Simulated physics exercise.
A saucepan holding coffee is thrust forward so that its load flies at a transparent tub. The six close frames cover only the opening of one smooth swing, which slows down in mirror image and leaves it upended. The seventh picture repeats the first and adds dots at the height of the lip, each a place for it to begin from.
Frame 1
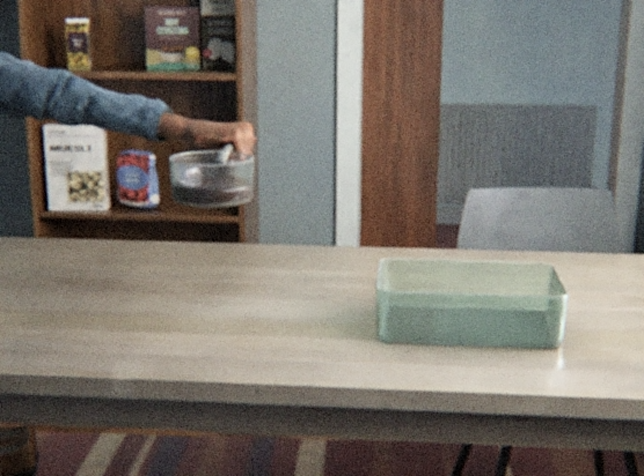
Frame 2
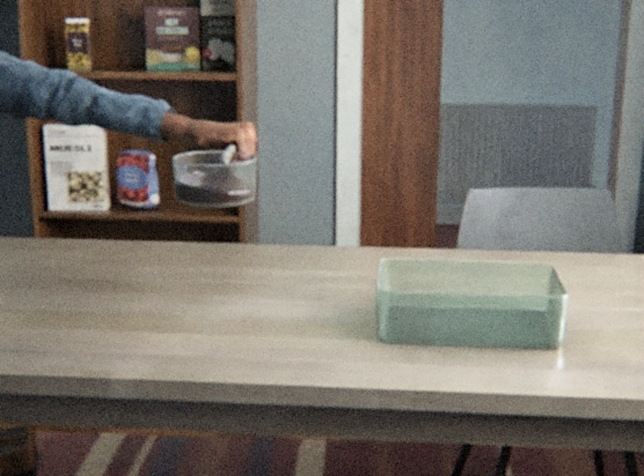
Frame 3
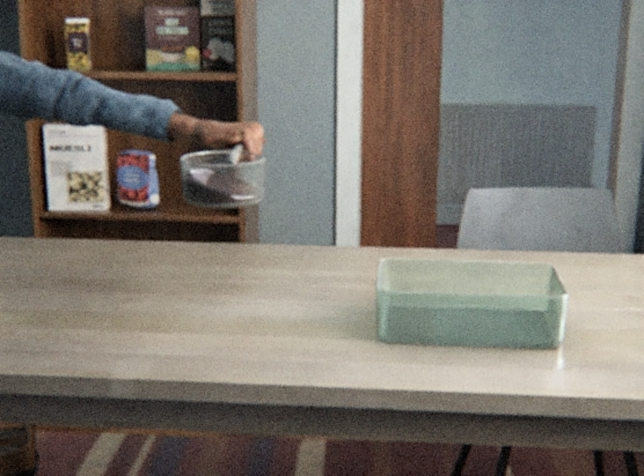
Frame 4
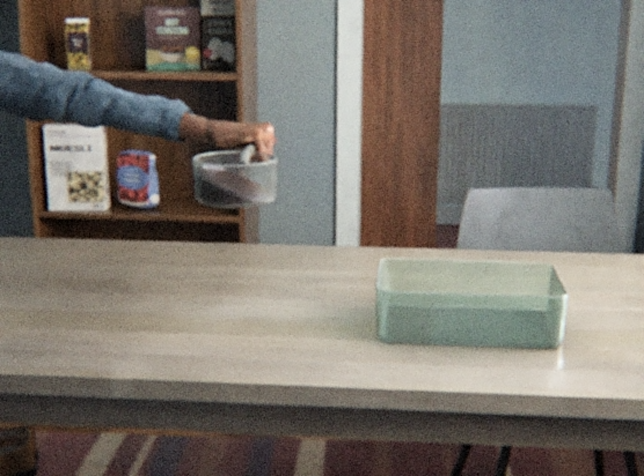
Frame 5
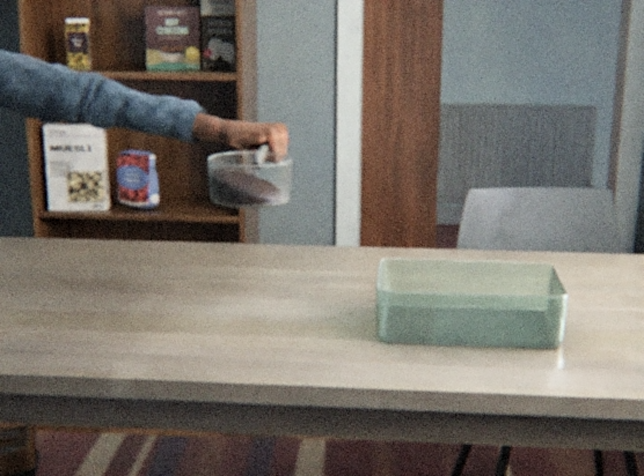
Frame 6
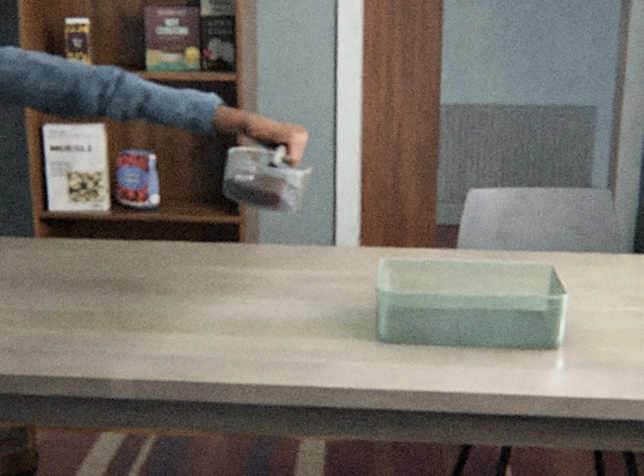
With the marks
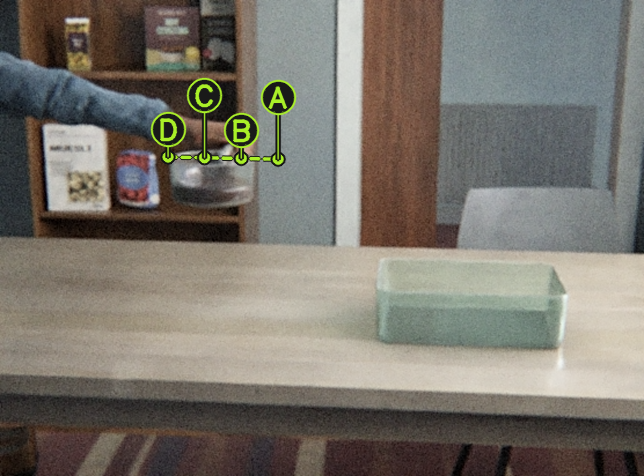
A hand carrying a clear saucepan of dark liquid rightward above a table with a green-tinted transparent tub, then tilting it slightly.
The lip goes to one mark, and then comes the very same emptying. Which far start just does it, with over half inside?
Choose A.
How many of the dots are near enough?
One of the four.
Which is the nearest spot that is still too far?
Spot B.
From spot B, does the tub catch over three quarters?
No.
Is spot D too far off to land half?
Yes, that goes wrong.
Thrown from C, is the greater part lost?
Yes, that goes wrong.
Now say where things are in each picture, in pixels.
Upright, lip at (251, 158); tub from (377, 340) to (562, 347); nothing has left yet, in the first frame.
Upright, lip at (254, 158); nothing has left yet, in the second frame.
Upright, lip at (262, 158); nothing has left yet, in the third frame.
Upright, lip at (274, 159); nothing has left yet, in the fourth frame.
Upright, lip at (290, 159); nothing has left yet, in the fifth frame.
Tipped about 12°, lip at (309, 168); nothing has left yet, in the sixth frame.
On the marked copy, A at (278, 159); B at (241, 158); C at (204, 157); D at (168, 157).
With A, about 68 % lands in the tub, 22 % falls short and 10 % goes beside or beyond.
With B, about 27 % lands in the tub, 70 % falls short and 3 % goes beside or beyond.
With C, about 0 % lands in the tub, 100 % falls short.
With D, about 0 % lands in the tub, 100 % falls short.
